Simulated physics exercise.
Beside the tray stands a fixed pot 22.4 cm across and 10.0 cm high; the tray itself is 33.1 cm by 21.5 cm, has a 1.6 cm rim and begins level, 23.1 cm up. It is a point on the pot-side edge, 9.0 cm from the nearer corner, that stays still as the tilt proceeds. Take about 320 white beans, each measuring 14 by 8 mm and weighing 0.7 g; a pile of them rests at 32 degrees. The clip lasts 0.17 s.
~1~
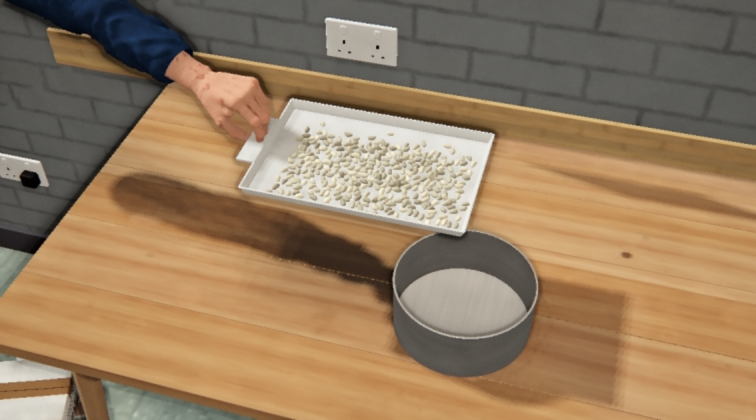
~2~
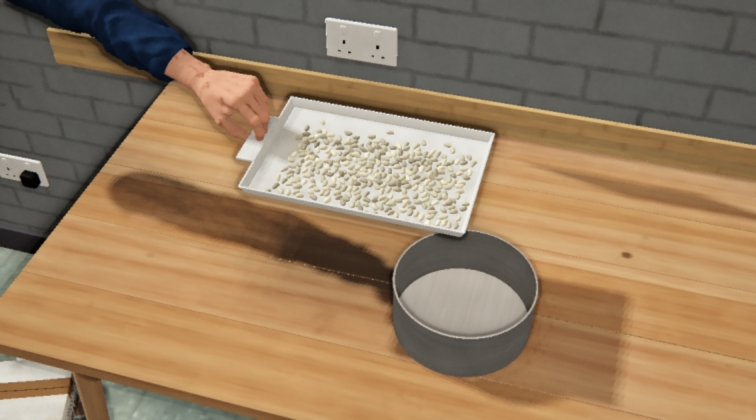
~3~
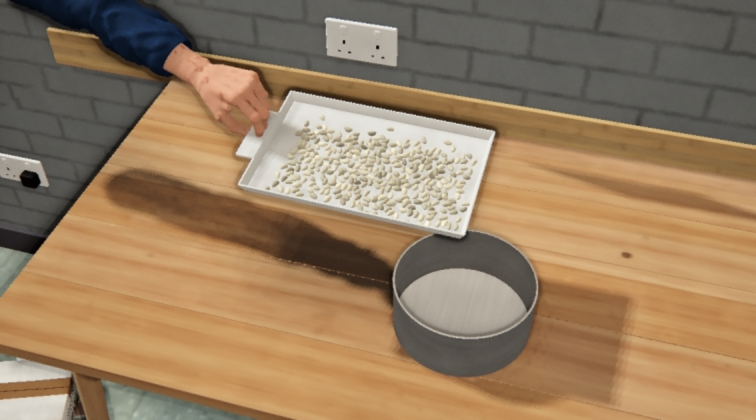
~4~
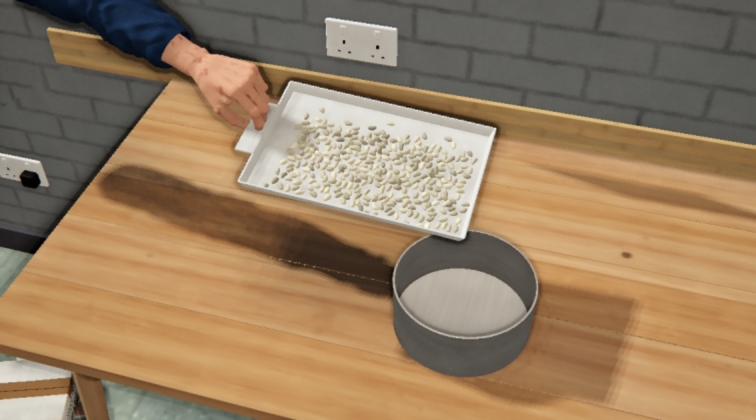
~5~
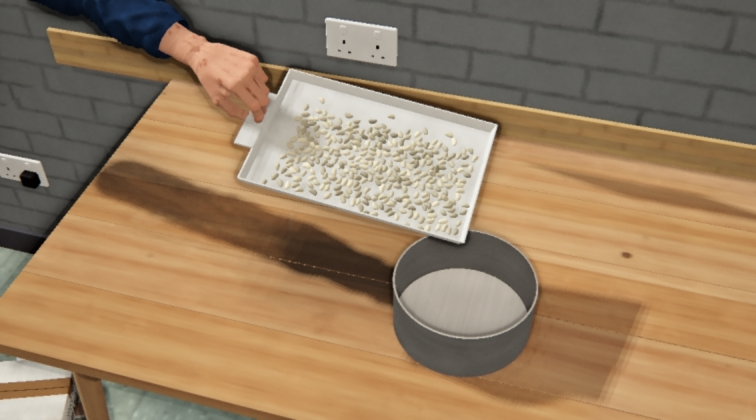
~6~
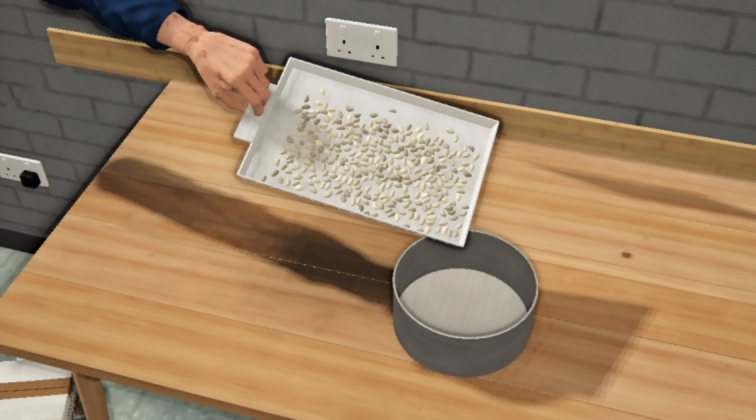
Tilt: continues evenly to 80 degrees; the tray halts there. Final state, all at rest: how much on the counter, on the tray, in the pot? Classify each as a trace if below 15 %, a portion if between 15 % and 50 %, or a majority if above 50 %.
Counter: A portion. Left on the tray: A trace. Pot: A majority.
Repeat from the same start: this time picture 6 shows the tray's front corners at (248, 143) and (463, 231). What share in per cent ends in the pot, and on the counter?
You'd end with pot at 65 and counter at 35.
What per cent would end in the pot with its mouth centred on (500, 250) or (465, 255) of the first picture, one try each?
I'd say some 20 per cent for the first and some 55 per cent for the second.
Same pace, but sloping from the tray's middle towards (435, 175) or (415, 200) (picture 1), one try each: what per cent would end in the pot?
First try: Around 40 percent; second try: Around 95 percent.
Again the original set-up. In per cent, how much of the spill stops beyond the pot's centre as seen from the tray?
Around 30 in a hundred.
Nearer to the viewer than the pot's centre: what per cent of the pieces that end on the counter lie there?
About 100 per cent.
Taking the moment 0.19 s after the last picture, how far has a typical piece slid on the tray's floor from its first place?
It has moved some 3 cm from its start.
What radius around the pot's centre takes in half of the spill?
Some 22 cm, give or take.
Then, 0.19 s after the last picture, tilt 51 degrees; the tray holds 100 %, the pot 0 %.
Then, 0.31 s after the last picture, tilt 72 degrees; the tray holds 95 %, the pot 0 %.
Then, 0.57 s after the last picture, tilt 80 degrees; the tray holds 5 %, the pot 70 %.
In the end, counter 25 %, tray 0 %, pot 75 %.
